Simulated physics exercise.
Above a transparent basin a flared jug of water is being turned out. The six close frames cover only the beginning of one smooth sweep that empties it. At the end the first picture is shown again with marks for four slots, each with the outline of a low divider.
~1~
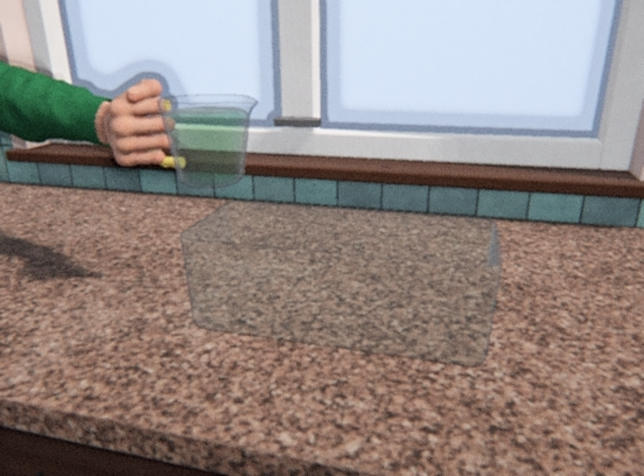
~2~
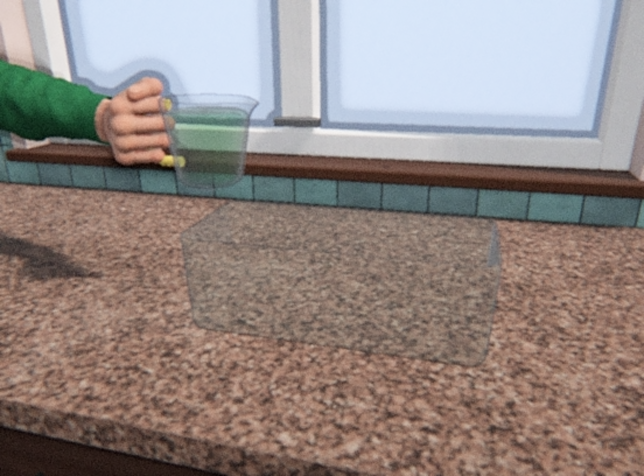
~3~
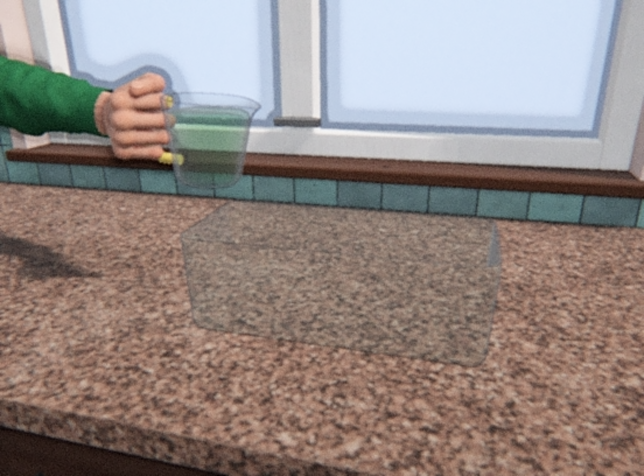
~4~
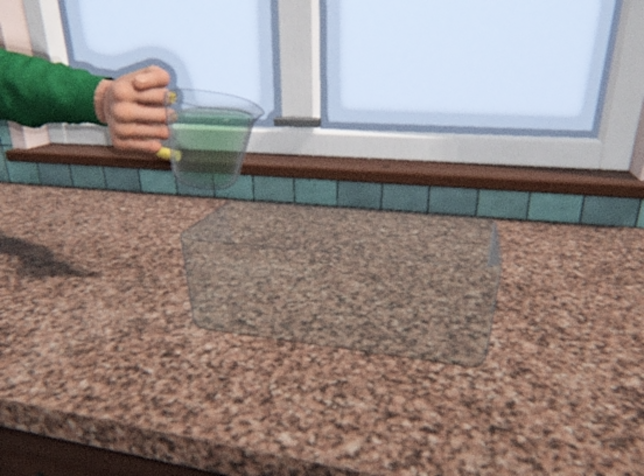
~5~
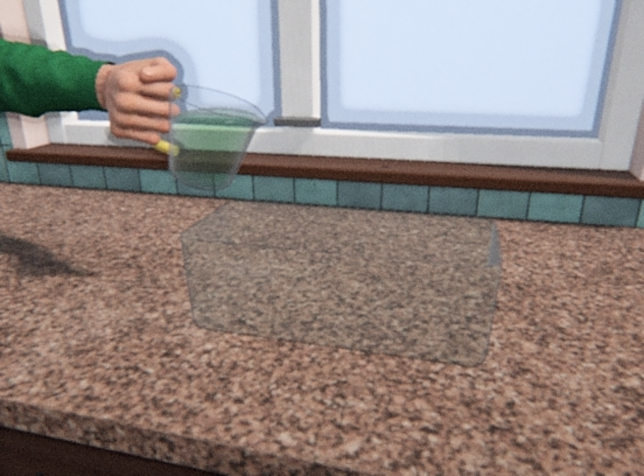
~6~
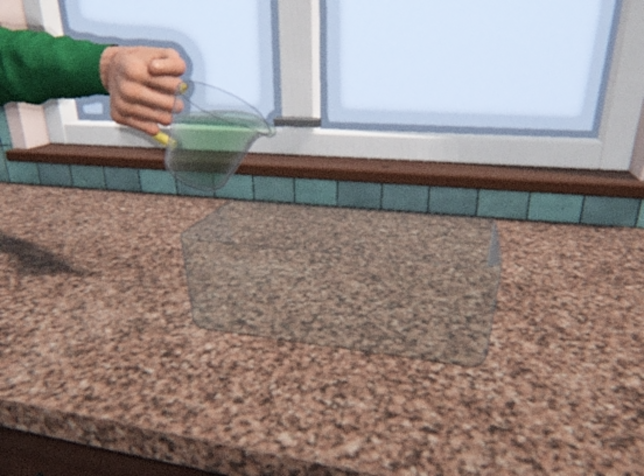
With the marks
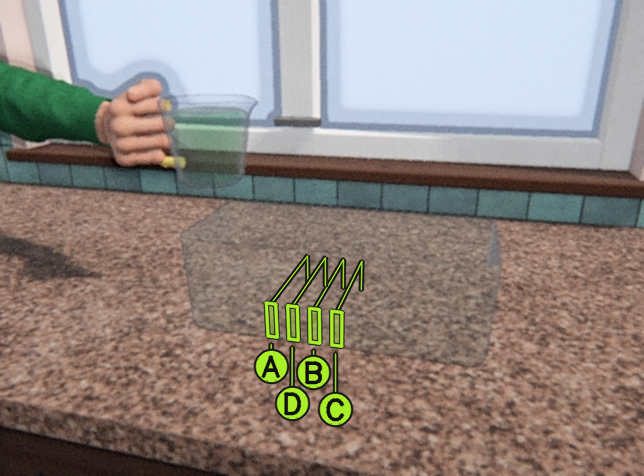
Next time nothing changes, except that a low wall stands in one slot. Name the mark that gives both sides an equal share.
Choose D.
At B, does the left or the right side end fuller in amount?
The left side.
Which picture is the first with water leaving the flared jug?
In picture 6.
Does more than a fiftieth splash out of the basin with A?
No.
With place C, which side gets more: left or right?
More ends on the left.
On the marked copy, A at (271, 344); B at (313, 350); C at (335, 353); D at (292, 347).
For place A, about 10 % ends left of the wall and 90 % right of it.
For place B, about 93 % ends left of the wall and 6 % right of it.
For place C, about 94 % ends left of the wall and 5 % right of it.
For place D, about 50 % ends left of the wall and 49 % right of it.
